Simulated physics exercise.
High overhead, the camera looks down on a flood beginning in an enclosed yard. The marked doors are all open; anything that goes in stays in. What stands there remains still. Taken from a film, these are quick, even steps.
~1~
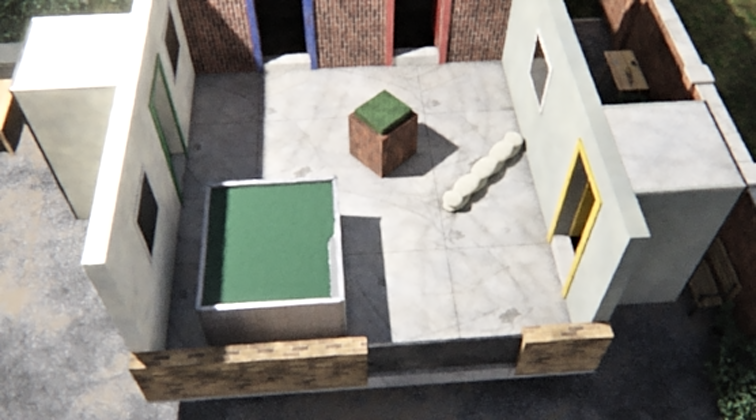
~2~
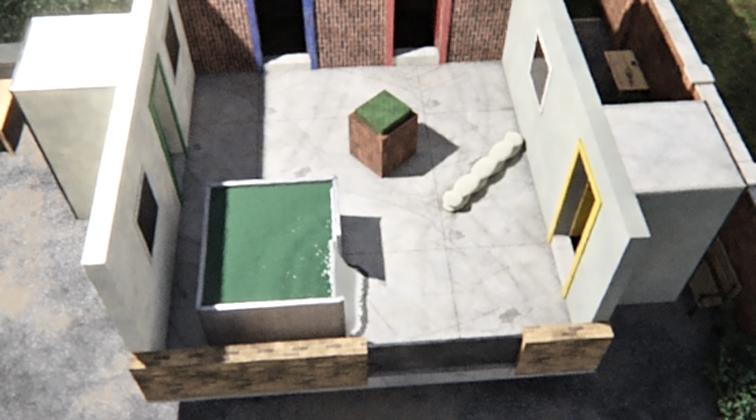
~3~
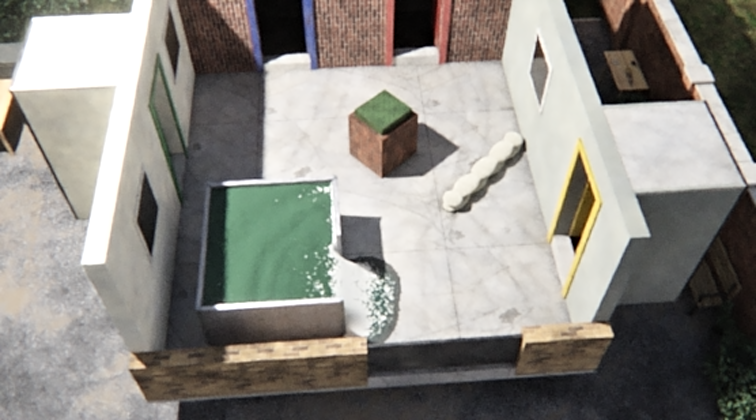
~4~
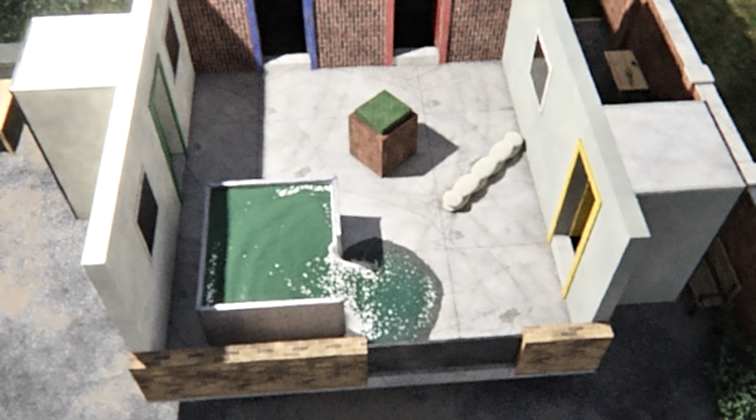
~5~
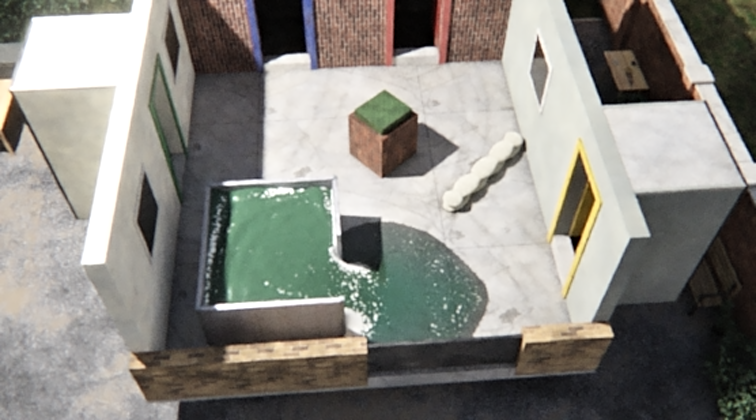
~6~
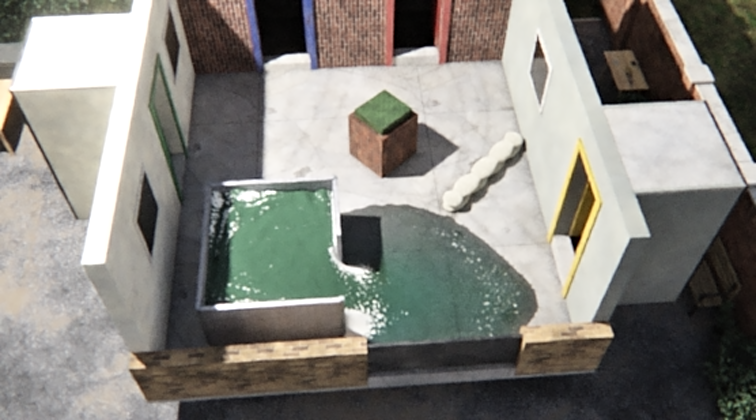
In a walled yard, green water pours from an open tank and spreads right across the pale floor.
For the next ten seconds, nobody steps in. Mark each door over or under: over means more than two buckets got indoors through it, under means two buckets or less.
Yellow door - over, green door - under, red door - under, blue door - under.
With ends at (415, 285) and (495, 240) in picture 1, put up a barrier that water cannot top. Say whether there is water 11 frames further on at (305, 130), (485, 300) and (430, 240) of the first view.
Taking the points in the order given, they are high and dry, inundated and inundated.
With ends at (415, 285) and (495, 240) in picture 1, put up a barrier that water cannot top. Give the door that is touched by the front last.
The green one.
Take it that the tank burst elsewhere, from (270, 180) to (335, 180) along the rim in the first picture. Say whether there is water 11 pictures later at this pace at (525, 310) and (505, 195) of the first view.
Order as given: Unwetted, then unwetted.
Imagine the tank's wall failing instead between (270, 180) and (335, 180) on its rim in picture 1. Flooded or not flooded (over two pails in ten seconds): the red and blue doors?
In that case the red one stays within bounds and the blue one breaks the limit.
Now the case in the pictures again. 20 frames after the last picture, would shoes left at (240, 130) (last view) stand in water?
It'll be unwetted.
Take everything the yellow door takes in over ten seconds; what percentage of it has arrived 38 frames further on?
95 %.
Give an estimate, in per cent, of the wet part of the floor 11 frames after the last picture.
35 %.
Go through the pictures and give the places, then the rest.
Still water in the open tank at (272, 242), in the first picture.
The front is at (355, 270), out from the gap at (339, 290), in the second picture.
The front is at (391, 274), out from the gap at (339, 291), in the third picture.
Water pours out at (340, 292) and has run to (435, 282), in the fourth picture.
Water pours out at (340, 292) and has run to (482, 303), in the fifth picture.
Water pours out at (340, 292) and has run to (531, 307), in the sixth picture.
A moment on, water covers 30 % of the floor; the yellow door under two buckets in, the green door not reached, the red door not reached, the blue door not reached.
Next, water covers 35 % of the floor; the yellow door over two buckets in, the green door not reached, the red door not reached, the blue door not reached.
Then, water covers 50 % of the floor; the yellow door far over two buckets in, the green door not reached, the red door not reached, the blue door not reached.
Later, water covers 80 % of the floor; the yellow door far over two buckets in, the green door not reached, the red door wet at the sill, nothing in, the blue door wet at the sill, nothing in.
In the end, water covers 95 % of the floor; the yellow door far over two buckets in, the green door wet at the sill, nothing in, the red door wet at the sill, nothing in, the blue door wet at the sill, nothing in.
